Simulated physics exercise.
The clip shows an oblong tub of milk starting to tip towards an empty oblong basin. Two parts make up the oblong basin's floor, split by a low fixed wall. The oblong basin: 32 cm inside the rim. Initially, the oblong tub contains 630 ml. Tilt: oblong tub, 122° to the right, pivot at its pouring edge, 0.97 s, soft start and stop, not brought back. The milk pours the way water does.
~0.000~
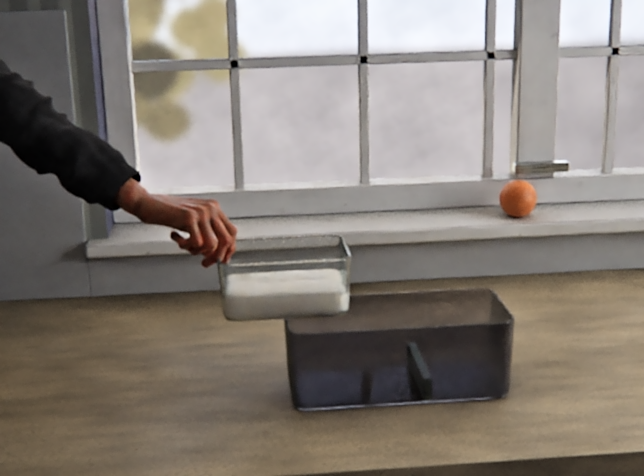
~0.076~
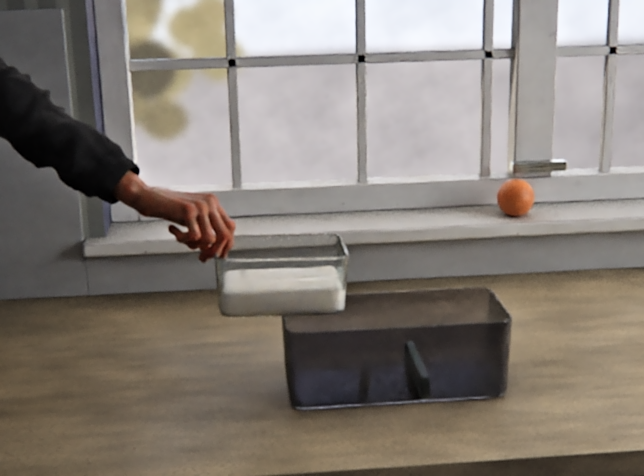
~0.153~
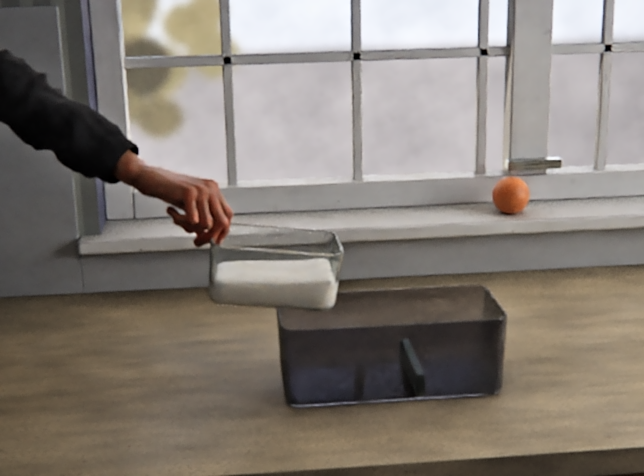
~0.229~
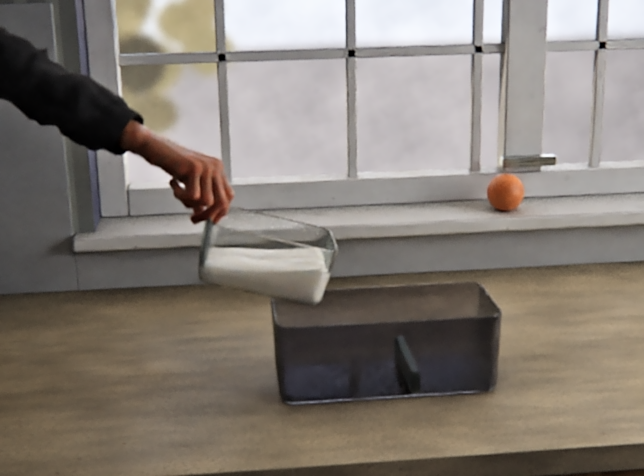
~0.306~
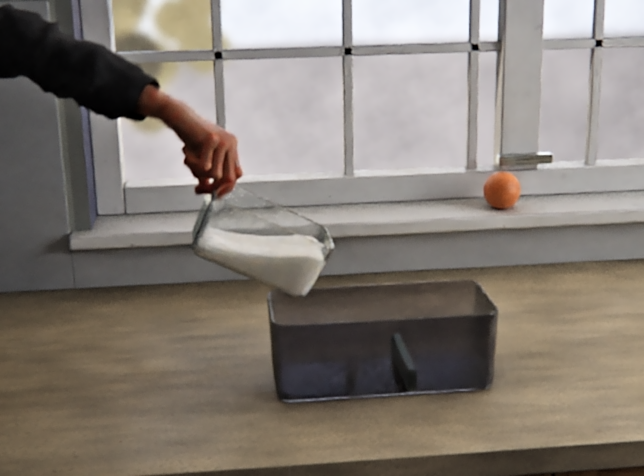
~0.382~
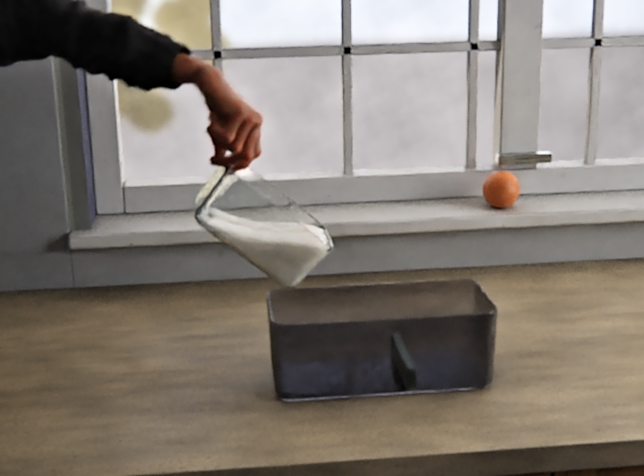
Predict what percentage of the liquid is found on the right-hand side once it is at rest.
About 40 % is on the right.
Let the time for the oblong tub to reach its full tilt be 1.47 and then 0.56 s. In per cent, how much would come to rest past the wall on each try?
The first try gives around 25 percent, the second around 50 percent.
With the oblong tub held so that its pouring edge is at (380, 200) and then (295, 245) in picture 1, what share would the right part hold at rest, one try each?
The first try gives 75 percent and the second 15 percent.
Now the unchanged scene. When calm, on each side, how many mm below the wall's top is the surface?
The left side gives some 20 mm, the right side some 18 mm.
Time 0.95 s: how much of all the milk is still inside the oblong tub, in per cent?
About 1 % is still there.
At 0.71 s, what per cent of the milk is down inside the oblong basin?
32 %, roughly.
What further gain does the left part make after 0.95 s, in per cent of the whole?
It comes to some 16 per cent.
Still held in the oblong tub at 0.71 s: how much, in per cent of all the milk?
Roughly 26 percent.
By 0.71 s the tilt is 101° and 26 per cent is still to pour, 21 is left of the wall and 11 right of it.
By 0.95 s the tilt is 122° and 1 per cent is still to pour, 41 is left of the wall and 39 right of it.
By 1.20 s the tilt is 122° and 0 per cent is still to pour, 57 is left of the wall and 40 right of it.
By 1.47 s the tilt is 122° and 0 per cent is still to pour, 57 is left of the wall and 40 right of it.
At rest 57 per cent lies left of the wall, 40 right of it and 2 outside.
